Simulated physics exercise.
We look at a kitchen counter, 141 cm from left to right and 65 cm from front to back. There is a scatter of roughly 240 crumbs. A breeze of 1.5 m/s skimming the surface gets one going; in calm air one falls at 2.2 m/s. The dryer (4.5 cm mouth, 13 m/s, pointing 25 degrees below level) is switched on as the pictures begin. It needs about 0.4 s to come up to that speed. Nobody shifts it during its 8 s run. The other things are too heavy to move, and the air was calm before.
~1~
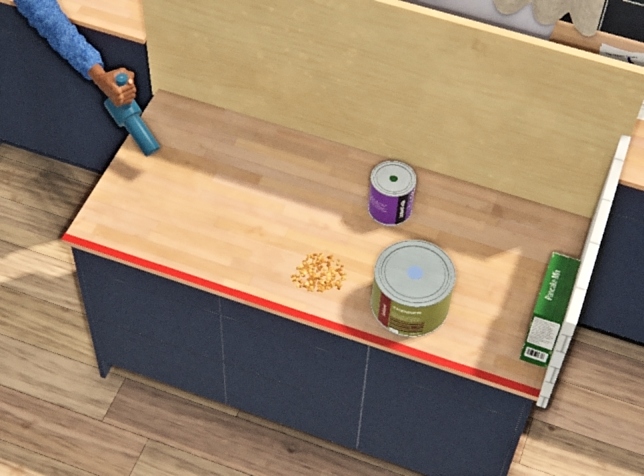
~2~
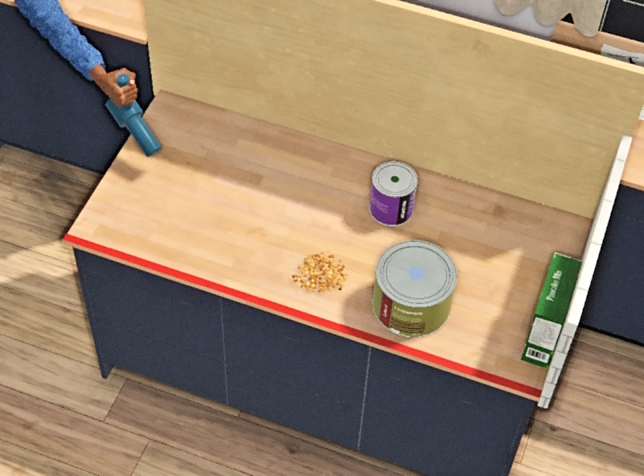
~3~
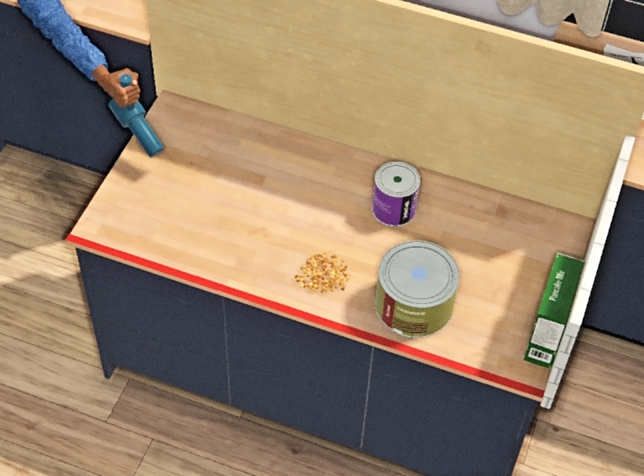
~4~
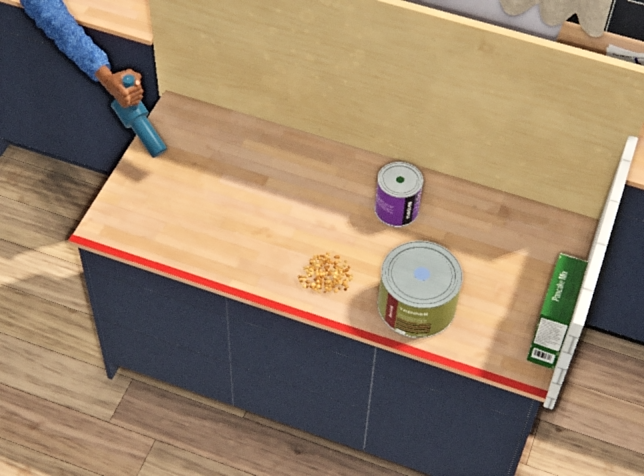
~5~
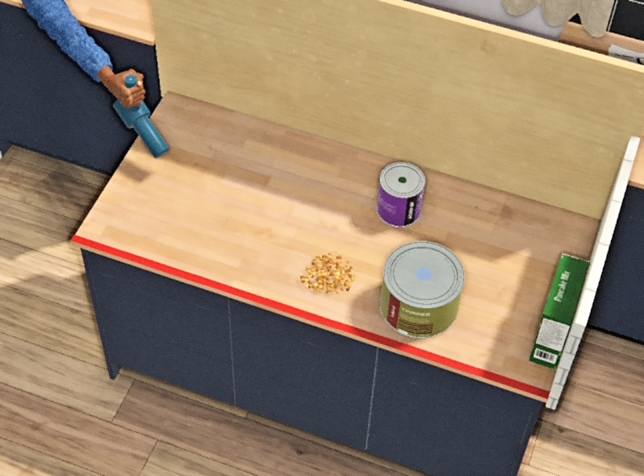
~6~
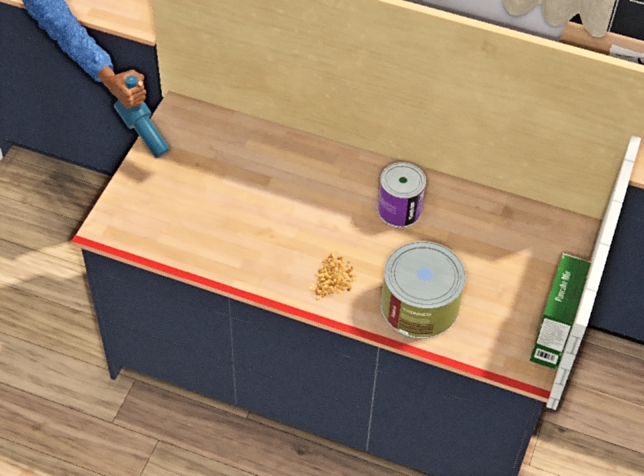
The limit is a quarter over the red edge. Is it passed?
Answer: Yes.
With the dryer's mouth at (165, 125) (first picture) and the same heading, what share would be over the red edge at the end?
It would be near 100 %.
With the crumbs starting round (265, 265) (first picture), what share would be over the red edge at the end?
Then about 100 %.
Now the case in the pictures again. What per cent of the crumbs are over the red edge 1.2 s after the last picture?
Some 80 per cent.
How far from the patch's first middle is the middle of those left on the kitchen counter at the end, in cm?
About 15 cm.
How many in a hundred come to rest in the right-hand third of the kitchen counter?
Near 3 %.
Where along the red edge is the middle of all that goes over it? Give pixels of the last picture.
At about (406, 352).
Then, 1.2 s after the last picture, 18 % are on the move or not yet settled, 78 % are over the red edge; the middle of those still in play is near (384, 291).
Then, 2.2 s after the last picture, 14 % are on the move or not yet settled, 82 % are over the red edge; the middle of those still in play is near (385, 290).
Then, 4.0 s after the last picture, 9 % are on the move or not yet settled, 84 % are over the red edge; the middle of those still in play is near (385, 290).
Then, 7.6 s after the last picture, at the end, 85 % are over the red edge.
